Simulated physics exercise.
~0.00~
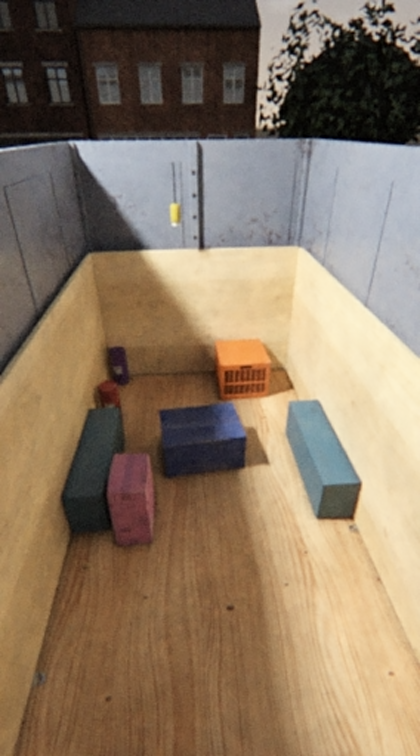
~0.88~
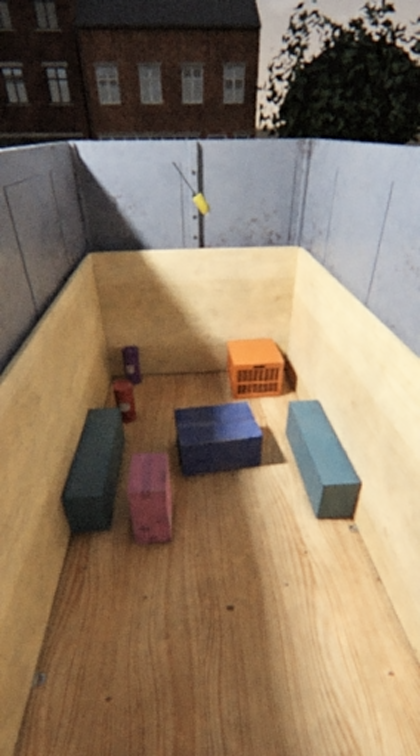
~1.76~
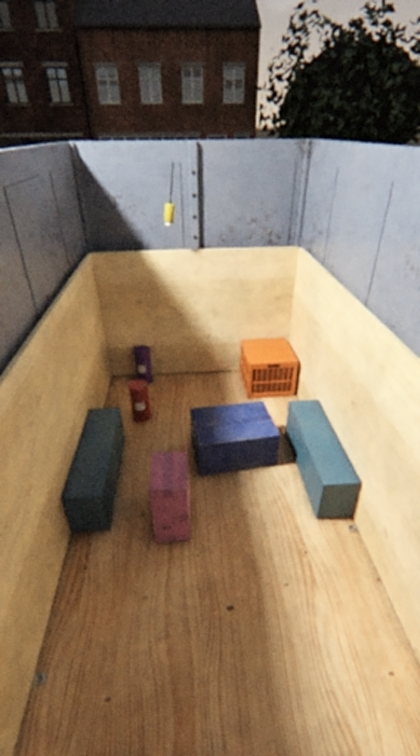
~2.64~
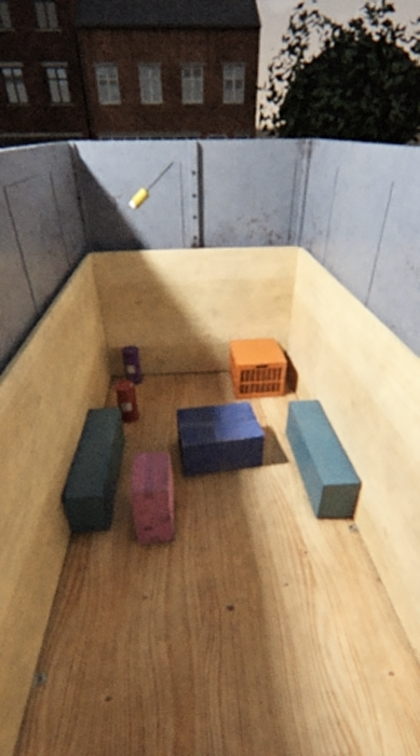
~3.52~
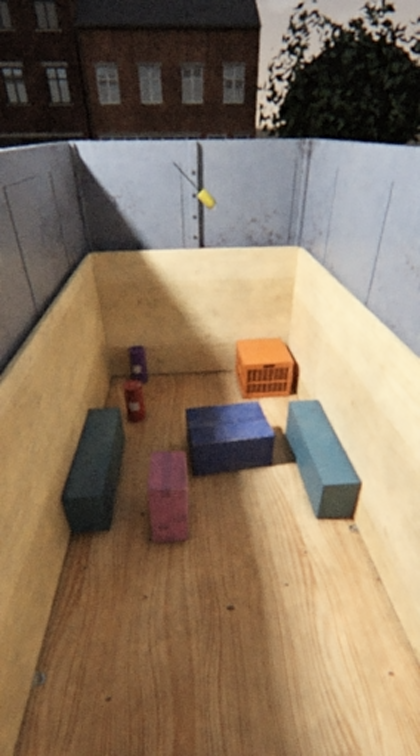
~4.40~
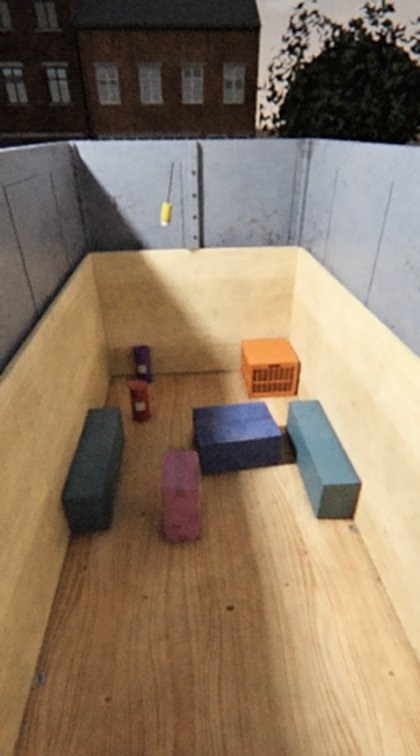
Boxes, canisters and an orange crate in a wood-lined bay slide right, back left, then right again, ending upright right of their starting places.
